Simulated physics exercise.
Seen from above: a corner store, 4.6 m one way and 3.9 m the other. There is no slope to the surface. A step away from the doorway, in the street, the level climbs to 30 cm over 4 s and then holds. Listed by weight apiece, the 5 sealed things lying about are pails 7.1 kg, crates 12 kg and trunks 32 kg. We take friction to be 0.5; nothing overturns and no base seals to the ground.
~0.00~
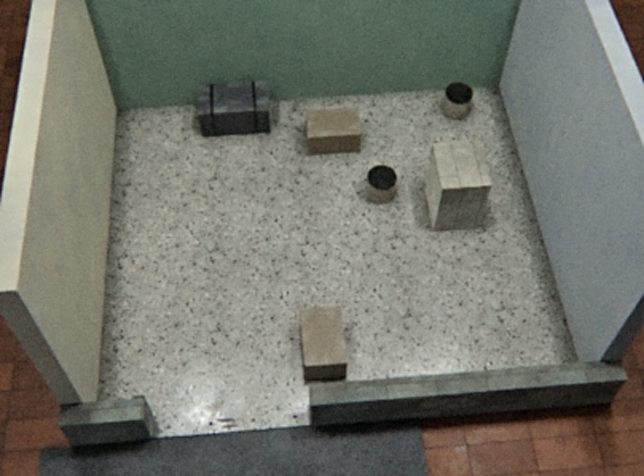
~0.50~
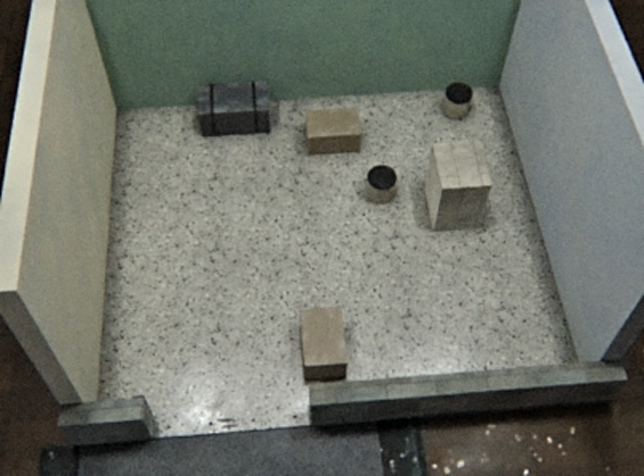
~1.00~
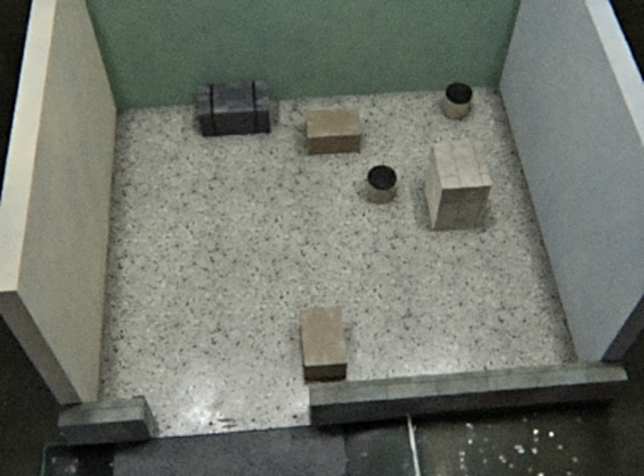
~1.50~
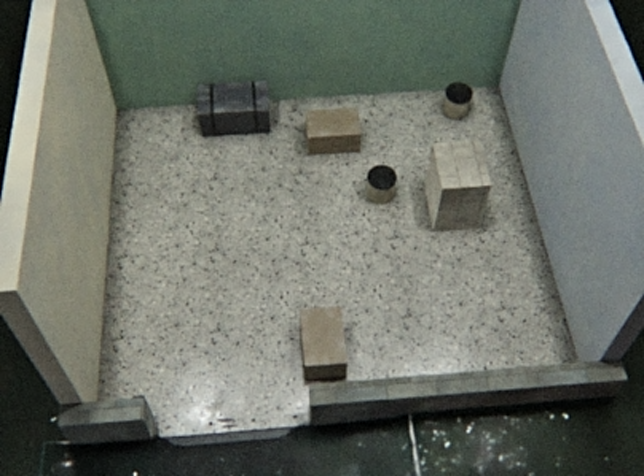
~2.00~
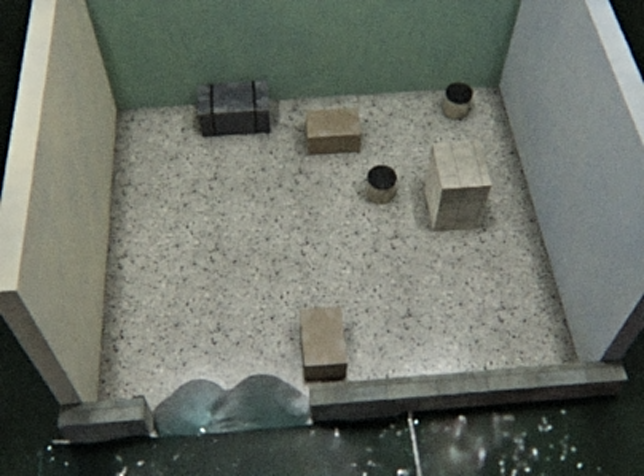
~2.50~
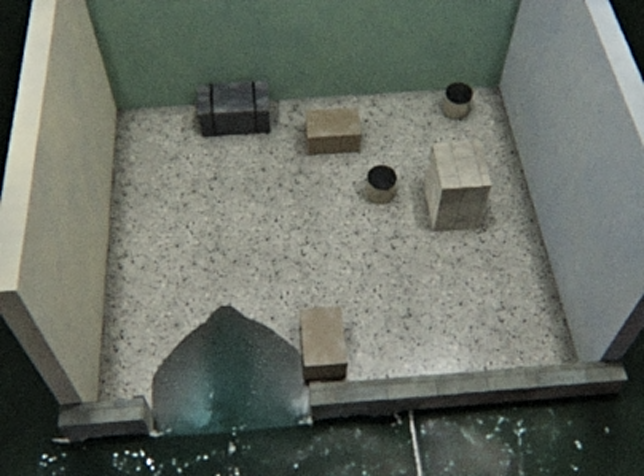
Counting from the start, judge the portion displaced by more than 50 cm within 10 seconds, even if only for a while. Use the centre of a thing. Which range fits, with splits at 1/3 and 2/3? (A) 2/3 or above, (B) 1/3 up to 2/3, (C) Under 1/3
A.
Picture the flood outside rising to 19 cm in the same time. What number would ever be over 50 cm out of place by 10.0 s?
That would give 2.
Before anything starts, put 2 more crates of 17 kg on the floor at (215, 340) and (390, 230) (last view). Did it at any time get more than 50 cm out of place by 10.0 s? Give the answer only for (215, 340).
For that one: Greater.
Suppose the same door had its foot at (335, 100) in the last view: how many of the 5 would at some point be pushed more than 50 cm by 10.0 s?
Result: 3 of them.
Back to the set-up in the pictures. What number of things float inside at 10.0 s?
The count is 3.
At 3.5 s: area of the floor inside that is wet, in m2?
Roughly 4.5 m2.
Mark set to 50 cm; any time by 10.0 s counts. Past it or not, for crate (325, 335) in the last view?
Answer: Below the mark.
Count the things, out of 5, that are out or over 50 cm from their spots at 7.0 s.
By that point, 2.
After 3.5 s 0 of 5 are over 50 cm from their spots; 0 afloat.
After 4.5 s 0 of 5 are over 50 cm from their spots; 0 afloat.
After 7.0 s 2 of 5 are over 50 cm from their spots; 2 afloat.
After 10.0 s 4 of 5 are over 50 cm from their spots, and 4 have been at some point; 3 afloat.
